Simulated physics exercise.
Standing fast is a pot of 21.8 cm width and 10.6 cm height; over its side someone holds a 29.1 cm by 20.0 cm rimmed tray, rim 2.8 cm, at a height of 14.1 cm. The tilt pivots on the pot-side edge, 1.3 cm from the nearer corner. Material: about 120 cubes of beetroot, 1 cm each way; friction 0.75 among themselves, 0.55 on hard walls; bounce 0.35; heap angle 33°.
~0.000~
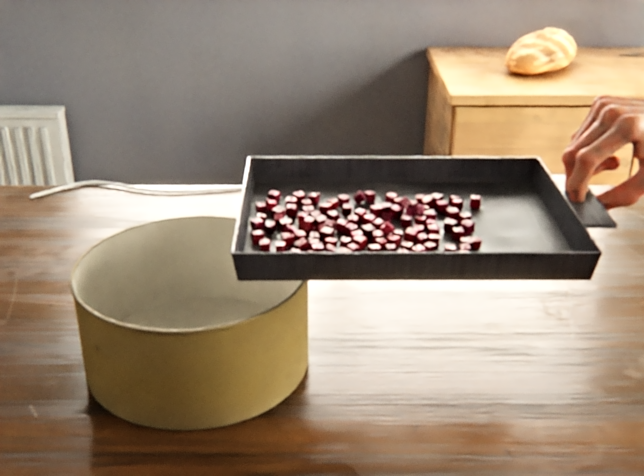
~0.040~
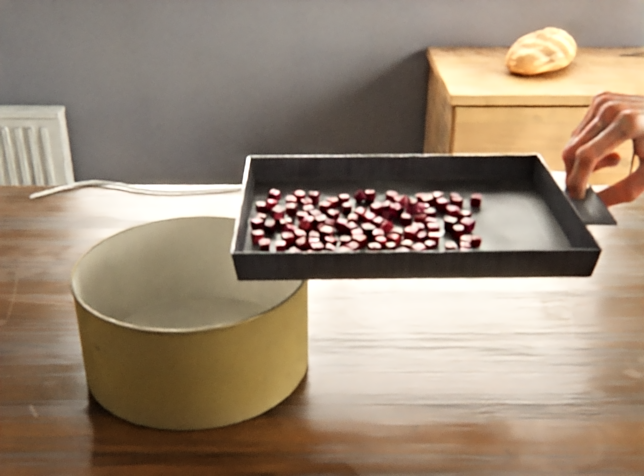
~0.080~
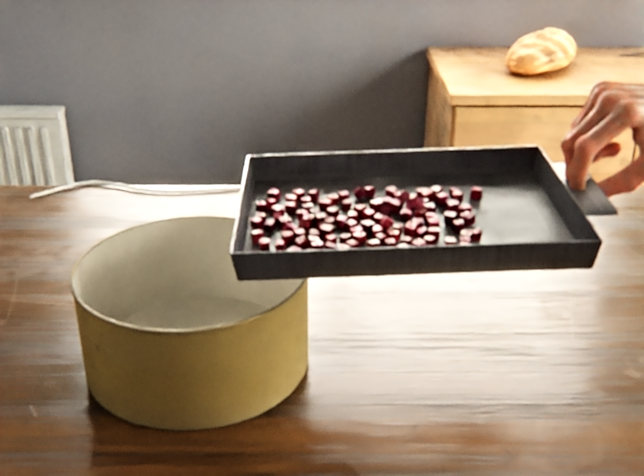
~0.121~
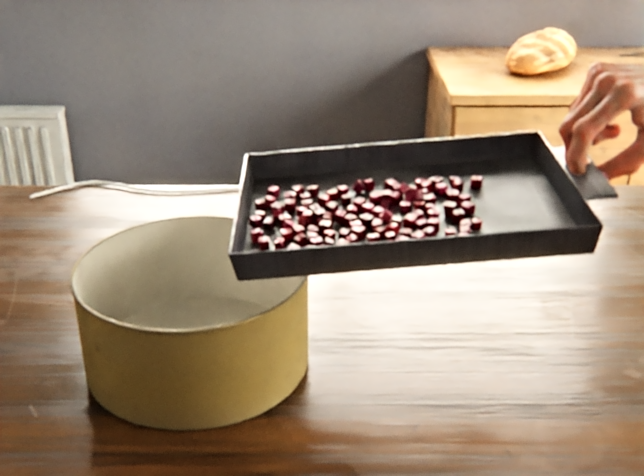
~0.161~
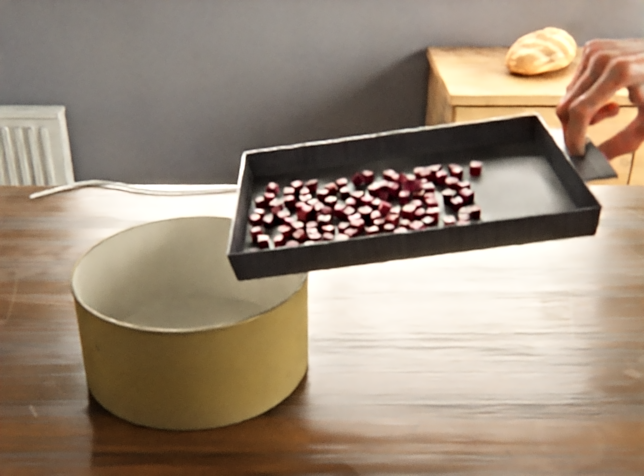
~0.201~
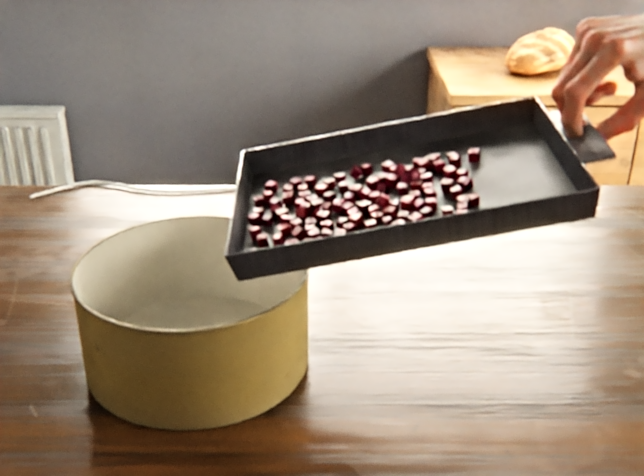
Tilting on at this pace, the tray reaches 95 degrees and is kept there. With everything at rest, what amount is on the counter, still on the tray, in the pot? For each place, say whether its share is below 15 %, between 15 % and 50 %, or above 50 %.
Counter: Probably a low amount; tray: Probably a low amount; pot: Probably over half of it.
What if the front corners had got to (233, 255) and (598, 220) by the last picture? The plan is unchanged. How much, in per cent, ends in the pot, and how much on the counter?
Per cent by place - pot 5, counter 95.
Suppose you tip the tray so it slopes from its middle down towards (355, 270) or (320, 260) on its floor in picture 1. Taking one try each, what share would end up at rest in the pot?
The share comes to about 0 in a hundred, then about 30 in a hundred.
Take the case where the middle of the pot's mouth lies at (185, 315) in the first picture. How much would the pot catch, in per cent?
About 85 per cent.
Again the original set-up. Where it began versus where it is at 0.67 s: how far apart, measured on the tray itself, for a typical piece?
It has moved some 5 cm from its start.
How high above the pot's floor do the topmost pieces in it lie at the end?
I'd put it at close to 2.0 centimetres.
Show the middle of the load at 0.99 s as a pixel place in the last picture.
Look near (230, 205) in the last picture.
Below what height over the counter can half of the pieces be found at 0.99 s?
Some 18 cm above the counter.
After 0.67 s, tilt 51 degrees; the tray holds 100 %, the pot 0 %.
After 0.99 s, tilt 78 degrees; the tray holds 90 %, the pot 5 %.
After 1.40 s, tilt 95 degrees; the tray holds 25 %, the pot 75 %.
In the end, at 2.6 s, counter 0 %, tray 5 %, pot 95 %.
